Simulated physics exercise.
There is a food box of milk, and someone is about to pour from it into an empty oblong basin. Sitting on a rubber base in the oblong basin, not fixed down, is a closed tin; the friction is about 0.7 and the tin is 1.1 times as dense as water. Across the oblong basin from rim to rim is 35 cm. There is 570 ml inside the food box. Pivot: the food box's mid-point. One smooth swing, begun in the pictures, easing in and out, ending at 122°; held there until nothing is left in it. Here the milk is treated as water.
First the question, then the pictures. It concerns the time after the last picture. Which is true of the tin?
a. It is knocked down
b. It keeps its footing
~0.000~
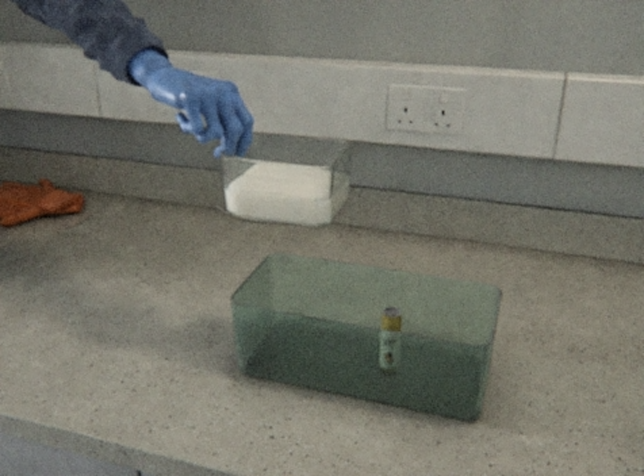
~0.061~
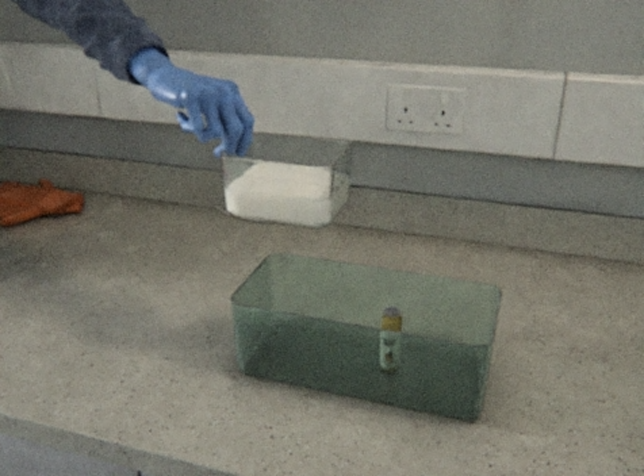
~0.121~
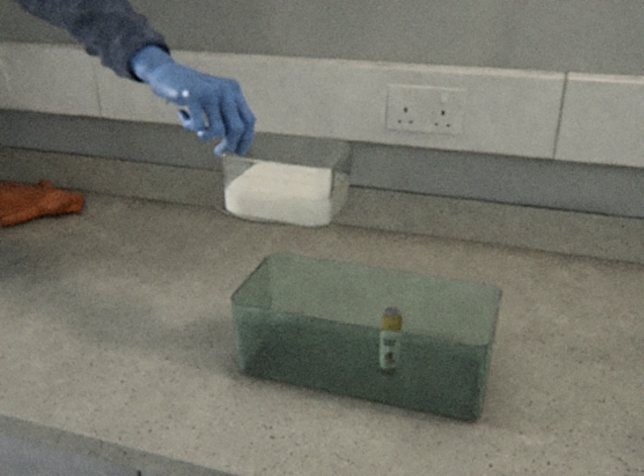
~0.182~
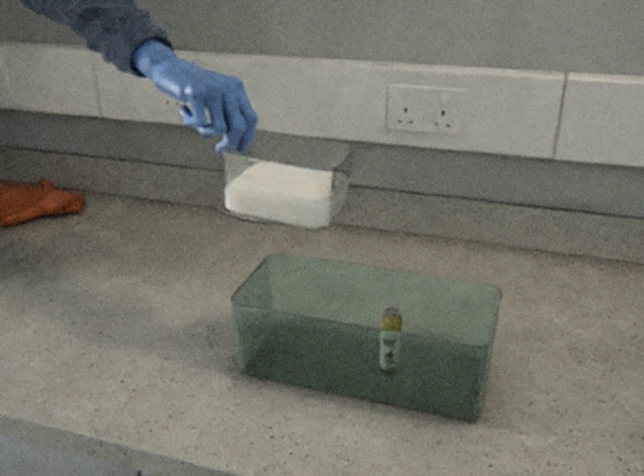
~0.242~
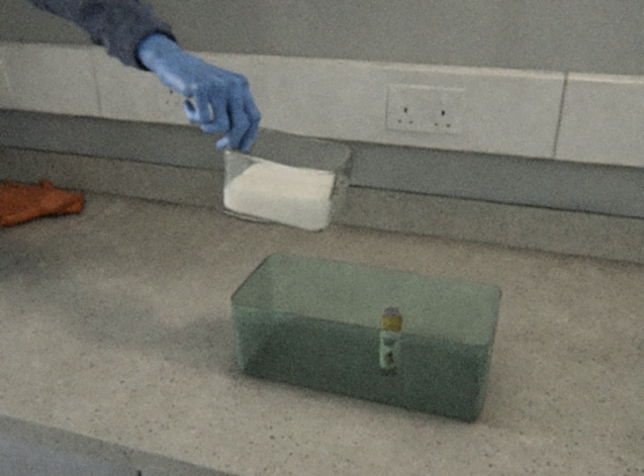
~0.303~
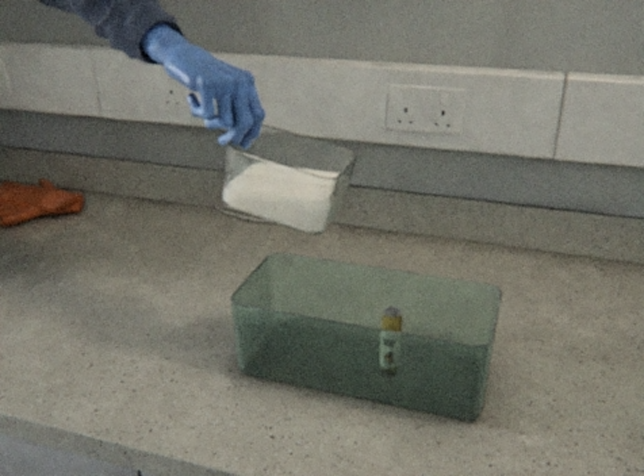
b.
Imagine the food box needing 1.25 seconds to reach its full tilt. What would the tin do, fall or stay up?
Then the tin does not tip.
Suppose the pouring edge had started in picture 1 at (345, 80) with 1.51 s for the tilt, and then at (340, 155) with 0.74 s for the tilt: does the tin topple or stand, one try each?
The tin stays vertical the first time and overturns the second time.
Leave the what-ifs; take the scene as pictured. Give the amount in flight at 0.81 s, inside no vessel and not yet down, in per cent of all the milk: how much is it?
Around 30 in a hundred.
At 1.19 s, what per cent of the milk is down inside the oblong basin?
Some 82 percent of the total.
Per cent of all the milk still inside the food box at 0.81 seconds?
Portion remaining: Approx. 64 per cent.
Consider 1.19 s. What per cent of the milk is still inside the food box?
8 %.
After 0.81 s the tilt is 69° and 63 per cent is still to pour; the tin stands where it began.
After 1.19 s the tilt is 109° and 8 per cent is still to pour; the tin stands where it began.
After 1.58 s the tilt is 122° and 0 per cent is still to pour; the tin stands where it began.
After 2.01 s the tilt is 122° and 0 per cent is still to pour; the tin stands where it began.
In the end the tin stands where it began.
